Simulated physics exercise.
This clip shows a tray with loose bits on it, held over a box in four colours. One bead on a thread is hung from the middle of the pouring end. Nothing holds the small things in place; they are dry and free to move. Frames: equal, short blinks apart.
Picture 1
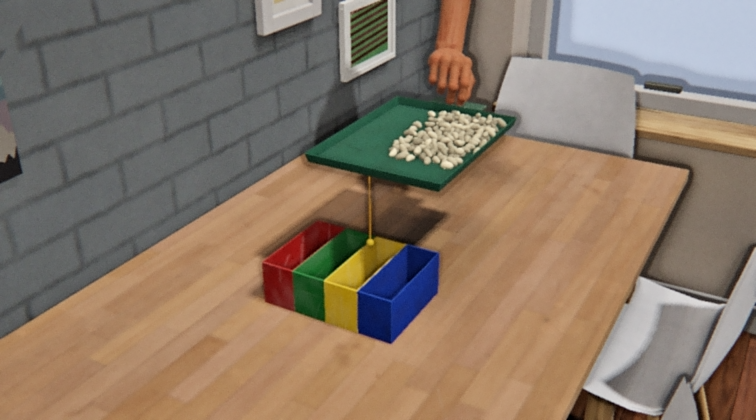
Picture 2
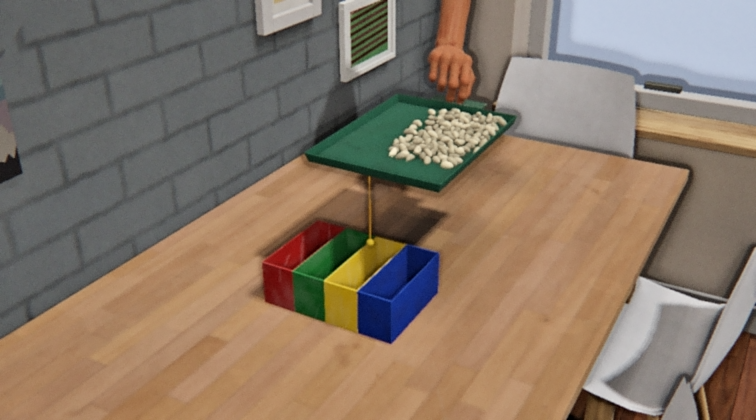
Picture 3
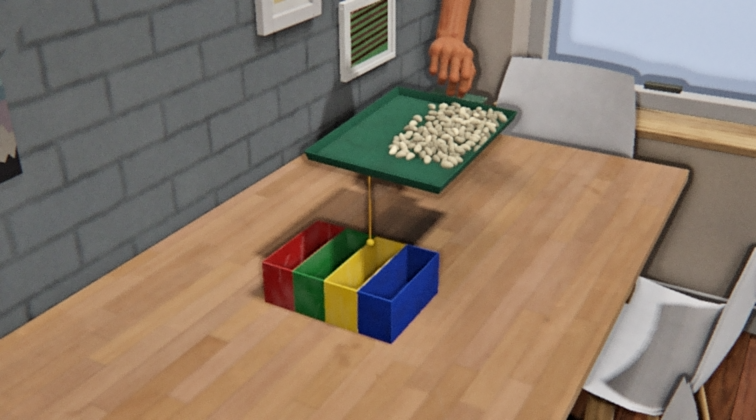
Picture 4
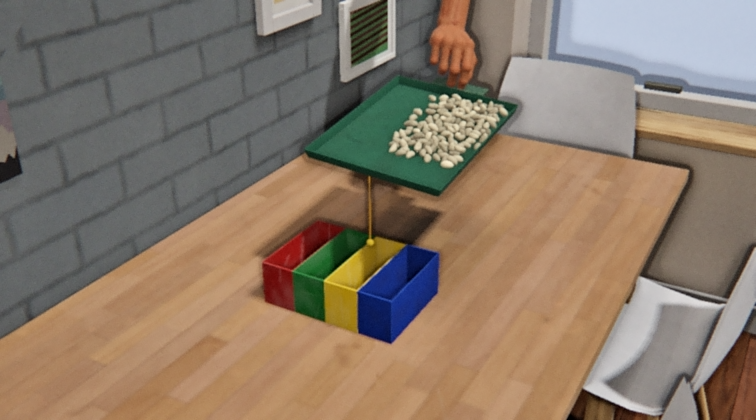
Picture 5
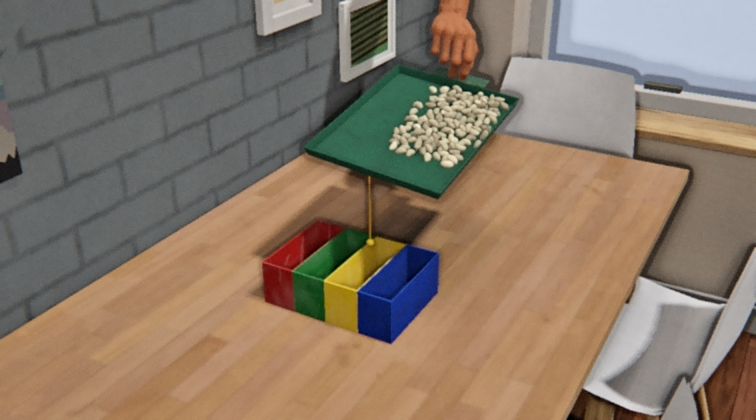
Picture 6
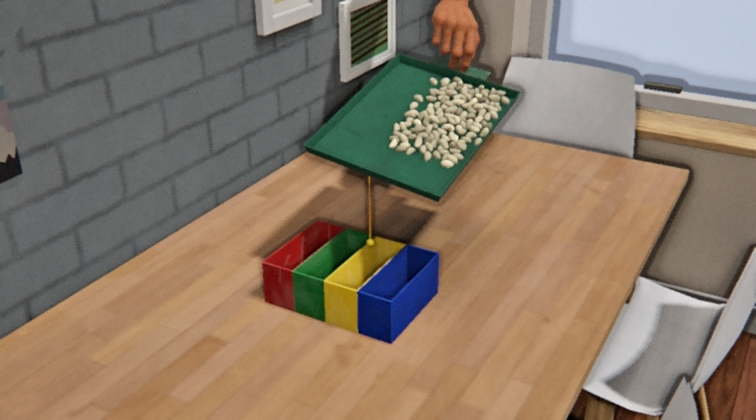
A hand gradually raising the far side of a green tray of white beans above a red, green, yellow and blue box.
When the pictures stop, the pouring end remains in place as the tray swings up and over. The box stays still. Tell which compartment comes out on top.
It is blue that comes out on top.
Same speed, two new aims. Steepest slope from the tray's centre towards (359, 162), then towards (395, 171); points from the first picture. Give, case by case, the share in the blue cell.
Lab note: Case 1 near 0 %, case 2 near 30 %.
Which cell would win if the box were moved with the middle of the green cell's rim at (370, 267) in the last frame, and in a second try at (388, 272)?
First: Yellow. Second: The yellow cell.
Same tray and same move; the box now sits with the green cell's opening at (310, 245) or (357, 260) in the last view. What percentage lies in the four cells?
About 0 per cent, then about 80 per cent.
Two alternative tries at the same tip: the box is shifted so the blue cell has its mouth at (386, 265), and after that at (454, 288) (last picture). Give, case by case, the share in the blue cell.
In order, 10 % and 20 %.
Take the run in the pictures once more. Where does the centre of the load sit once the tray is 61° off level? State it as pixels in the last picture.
Near the pixel (441, 149).
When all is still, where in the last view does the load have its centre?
Roughly at (427, 312).
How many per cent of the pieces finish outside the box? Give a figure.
That works out to something like 60 per cent.
Soon, tray tipped steeply; nearly all on the tray; a stray few in the blue cell; a small part falling or outside the box.
A while on, tray tipped past a quarter turn; a small part on the tray; about a third in the blue cell; a stray few in the yellow cell; about two thirds falling or outside the box.
Towards the end, tray tipped past a quarter turn; about a third in the blue cell; a stray few in the yellow cell; about two thirds falling or outside the box.
Finally, tray tipped past a quarter turn; about a third in the blue cell; a stray few in the yellow cell; none in the green cell; none in the red cell; about two thirds outside the box.
